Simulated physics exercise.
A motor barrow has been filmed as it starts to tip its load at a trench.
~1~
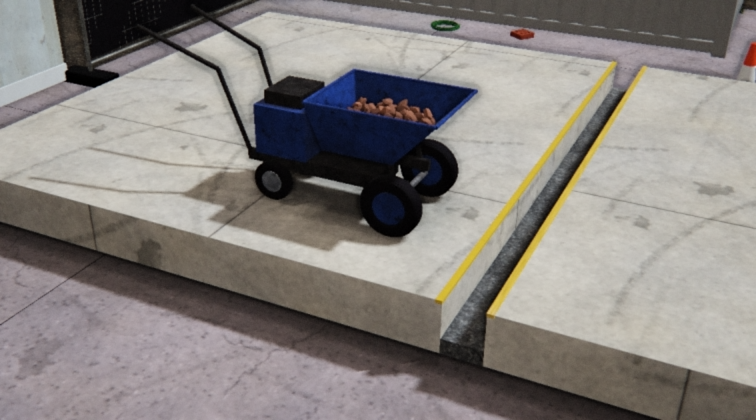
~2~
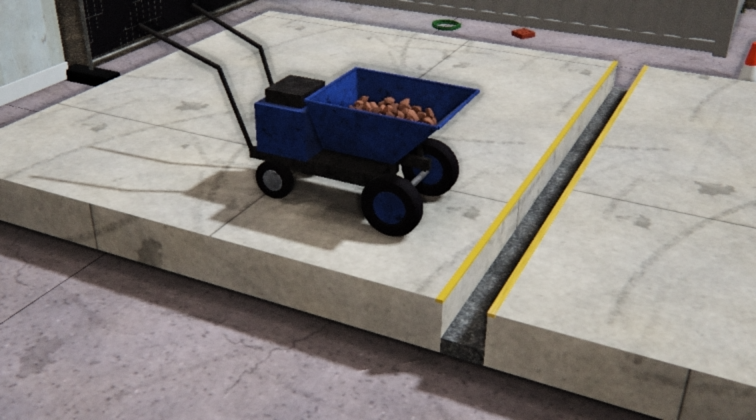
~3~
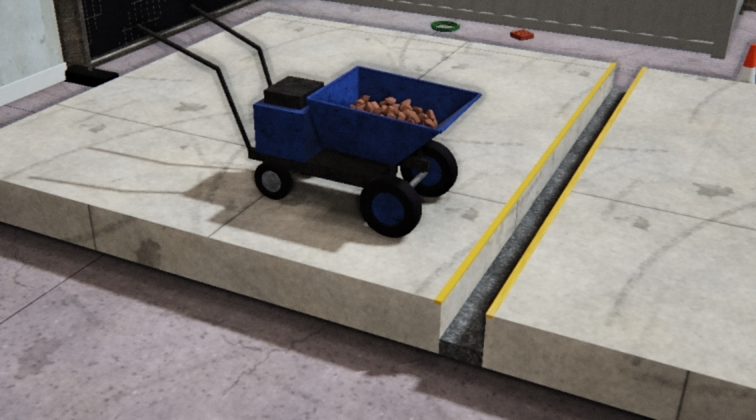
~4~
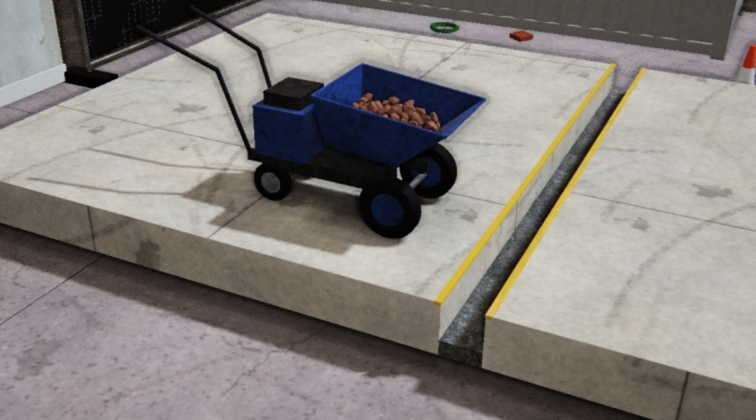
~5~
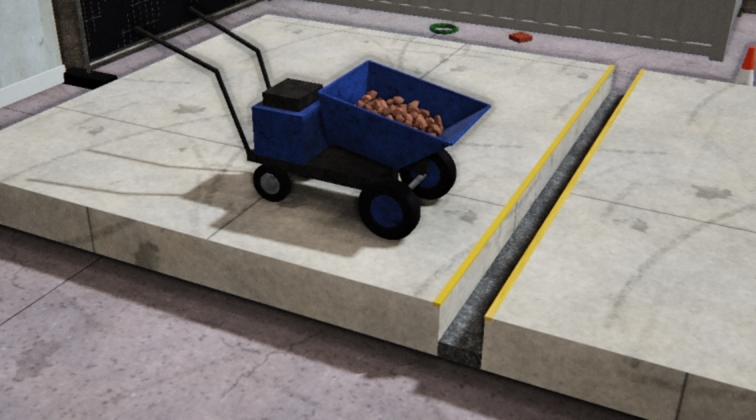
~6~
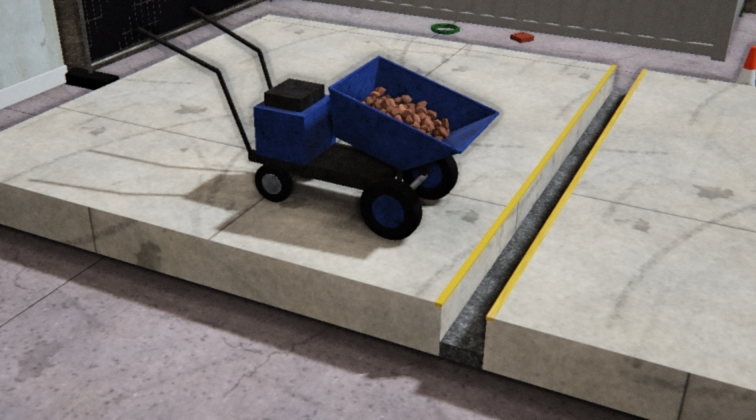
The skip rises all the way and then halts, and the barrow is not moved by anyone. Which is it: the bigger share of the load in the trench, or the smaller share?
The bigger share.
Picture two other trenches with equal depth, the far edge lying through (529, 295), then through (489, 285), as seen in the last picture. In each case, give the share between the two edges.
Well, it'd be something like 100 per cent the first time and 10 per cent the second.
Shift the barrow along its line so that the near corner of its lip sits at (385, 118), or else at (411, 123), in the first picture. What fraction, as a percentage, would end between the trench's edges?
Estimates: 40 %, 80 %.
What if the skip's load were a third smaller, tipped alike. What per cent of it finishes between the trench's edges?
Roughly 100 percent of the load.
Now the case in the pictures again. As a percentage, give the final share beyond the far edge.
That share comes out near 10 in a hundred.
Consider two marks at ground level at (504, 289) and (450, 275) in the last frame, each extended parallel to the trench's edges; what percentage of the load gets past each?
I'd say some 10 in a hundred, and after that 100 in a hundred.
Soon, skip tipped steeply; all in the skip.
A while on, skip tipped right over; about two thirds in the skip; about a quarter in or heaped over the trench; a small part beyond it.
Towards the end, skip tipped right over; a stray few in the skip; most in or heaped over the trench; a small part beyond it.
Finally, skip tipped right over; a stray few in the skip; most in or heaped over the trench; a small part beyond it.
